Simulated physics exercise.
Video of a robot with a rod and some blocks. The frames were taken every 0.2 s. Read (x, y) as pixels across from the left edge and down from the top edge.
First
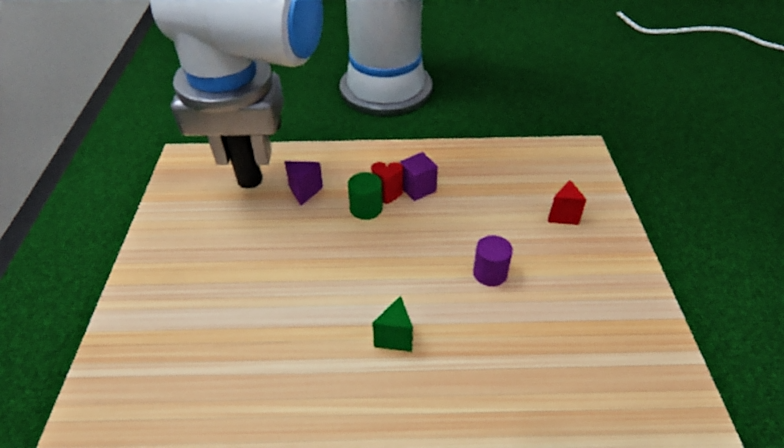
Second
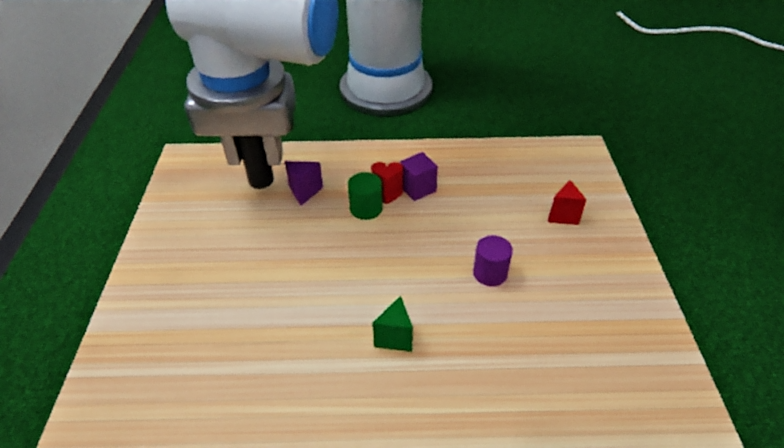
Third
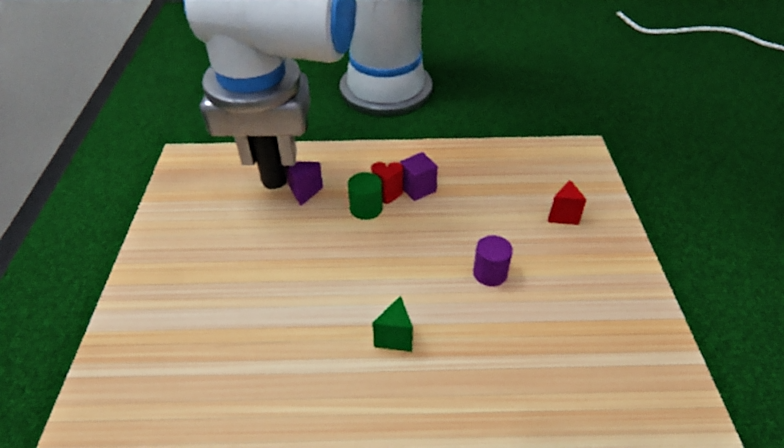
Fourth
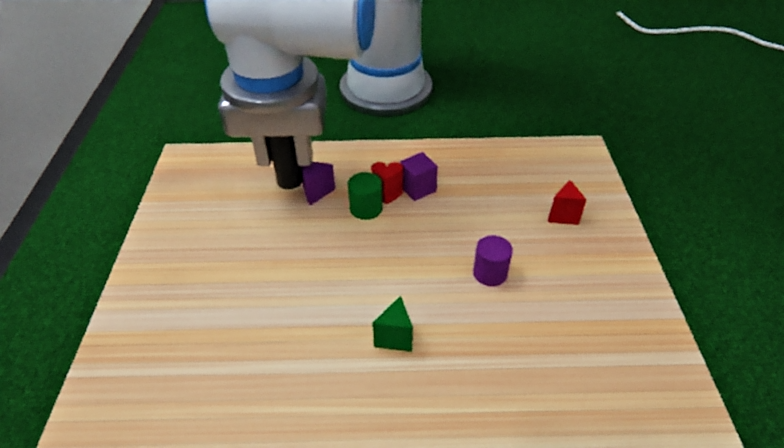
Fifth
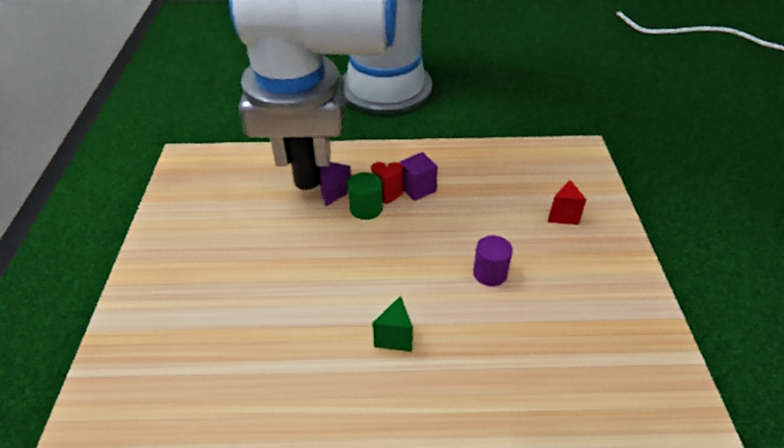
To begin with, a robot arm holds a dark rod at the upper left of a wooden board, left of a purple triangular block. The rod moves right to the block and pushes it rightward toward the green cylinder, while the red heart, purple cube and other blocks stay still.
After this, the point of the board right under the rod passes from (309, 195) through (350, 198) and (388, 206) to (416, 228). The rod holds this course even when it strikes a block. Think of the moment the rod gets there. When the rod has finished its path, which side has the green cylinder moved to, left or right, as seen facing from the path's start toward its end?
With start-to-end as forward, it shifts right.
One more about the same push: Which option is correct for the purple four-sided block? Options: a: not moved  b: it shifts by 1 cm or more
Choice b: It shifts by 1 cm or more.
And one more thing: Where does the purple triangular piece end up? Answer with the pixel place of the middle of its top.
It is going to be at (382, 159).
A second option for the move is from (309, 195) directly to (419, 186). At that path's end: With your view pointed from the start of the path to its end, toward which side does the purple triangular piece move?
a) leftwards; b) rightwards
I'll go with a - leftwards.
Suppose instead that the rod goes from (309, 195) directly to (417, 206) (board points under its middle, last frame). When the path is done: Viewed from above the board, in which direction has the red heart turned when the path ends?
In a top view, it turns clockwise.
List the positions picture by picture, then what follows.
Rod tip (250, 180); block tops, purple triangular piece (300, 167); green cylinder (365, 183); red heart (387, 168); purple four-sided block (419, 163), in the first picture.
Rod (261, 181); blocks unchanged, in the second picture.
Rod (275, 181); blocks unchanged, in the third picture.
Rod (290, 182); purple triangular piece (312, 167), in the fourth picture.
Rod (307, 182); purple triangular piece (330, 168); green cylinder (365, 183); red heart (387, 168); purple four-sided block (419, 163), in the fifth picture.
What follows on the original path. One third of the way, rod (349, 184); purple triangular piece (370, 164); green cylinder (378, 186); red heart (399, 169), turned 30° clockwise; purple four-sided block (426, 162).
Two thirds of the way, rod (388, 193); purple triangular piece (382, 159), turned 45° anticlockwise; green cylinder (401, 200); red heart (411, 171), turned 30° clockwise; purple four-sided block (432, 160), turned 15° anticlockwise.
At the end, rod (417, 215); purple triangular piece (382, 159), turned 45° anticlockwise; green cylinder (420, 226); red heart (416, 175); purple four-sided block (433, 160), turned 15° anticlockwise.
